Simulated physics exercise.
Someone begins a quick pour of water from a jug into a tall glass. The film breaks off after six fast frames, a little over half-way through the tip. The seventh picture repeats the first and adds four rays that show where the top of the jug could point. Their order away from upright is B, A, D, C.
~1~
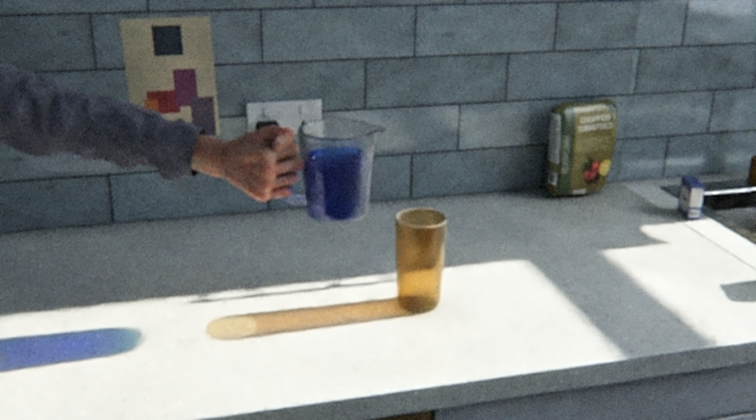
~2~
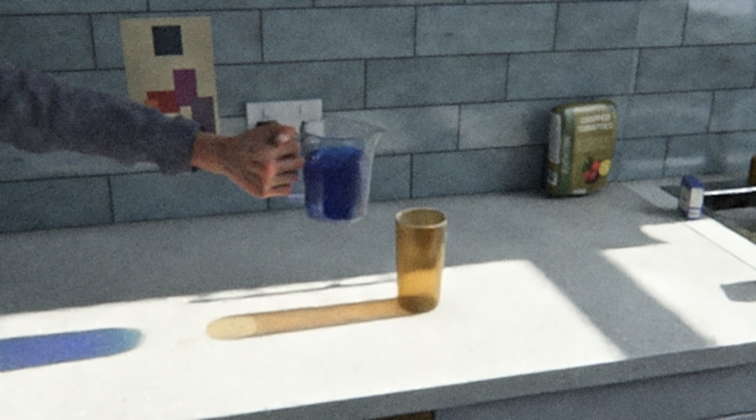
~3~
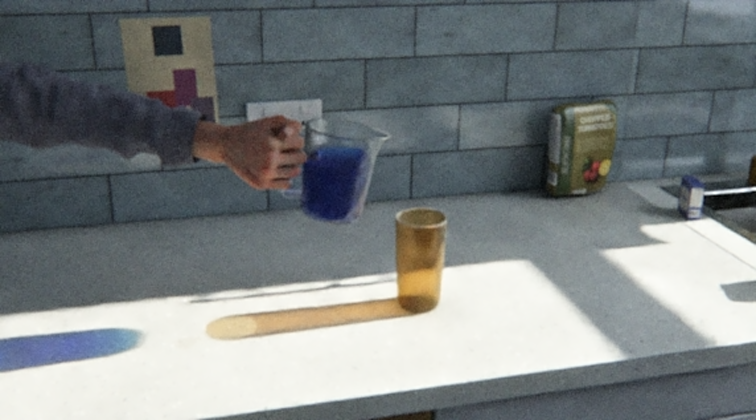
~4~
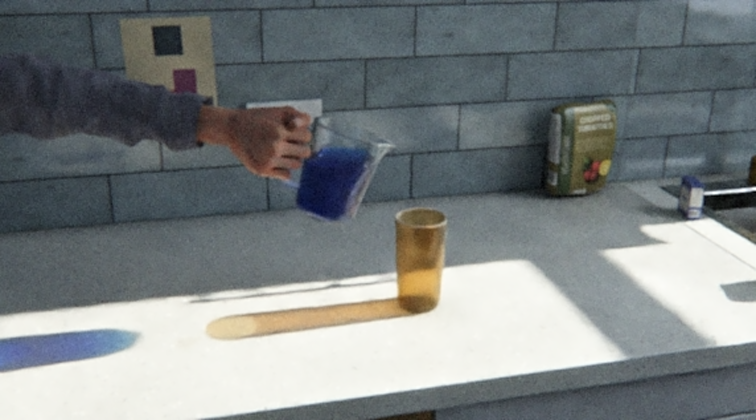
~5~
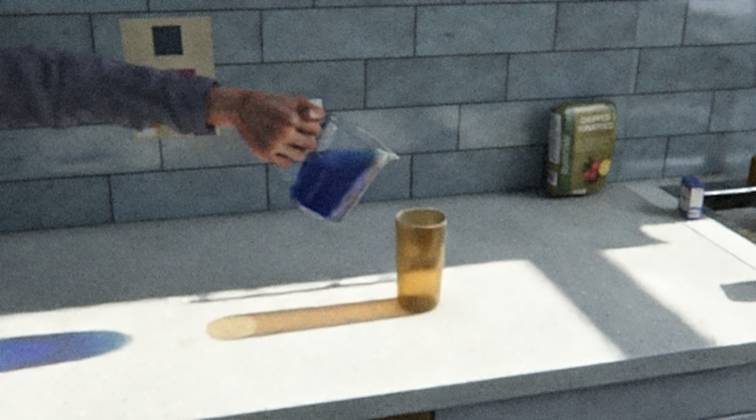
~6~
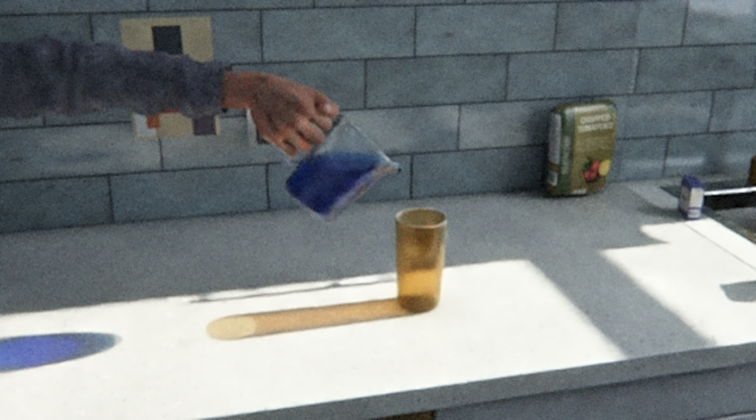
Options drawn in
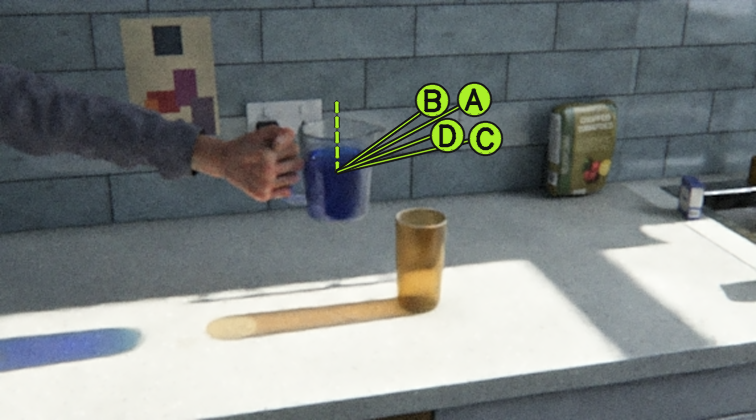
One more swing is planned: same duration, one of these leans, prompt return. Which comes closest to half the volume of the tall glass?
Use tilt A.
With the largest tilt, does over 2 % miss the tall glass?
No.
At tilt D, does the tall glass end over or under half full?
Over half.
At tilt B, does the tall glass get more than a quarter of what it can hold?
Yes, it does.
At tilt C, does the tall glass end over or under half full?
Over.
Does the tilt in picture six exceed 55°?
No, it does not.
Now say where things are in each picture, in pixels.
Upright, lip at (384, 128); rim of the tall glass round (421, 217); nothing has left yet, in the first frame.
Tipped about 2°, lip at (385, 130); nothing has left yet, in the second frame.
Tipped about 9°, lip at (389, 136); nothing has left yet, in the third frame.
Tipped about 19°, lip at (394, 145); nothing has left yet, in the fourth frame.
Tipped about 31°, lip at (397, 157); nothing has left yet, in the fifth frame.
Tipped about 45°, lip at (398, 171); nothing has left yet, in the sixth frame.
On the marked copy, A at (458, 106); B at (419, 113); C at (467, 141); D at (430, 136).
For tilt A, the tall glass ends with about 48 % of what it can hold.
For tilt B, the tall glass ends with about 30 % of what it can hold.
For tilt C, the tall glass ends with about 84 % of what it can hold.
For tilt D, the tall glass ends with about 67 % of what it can hold.
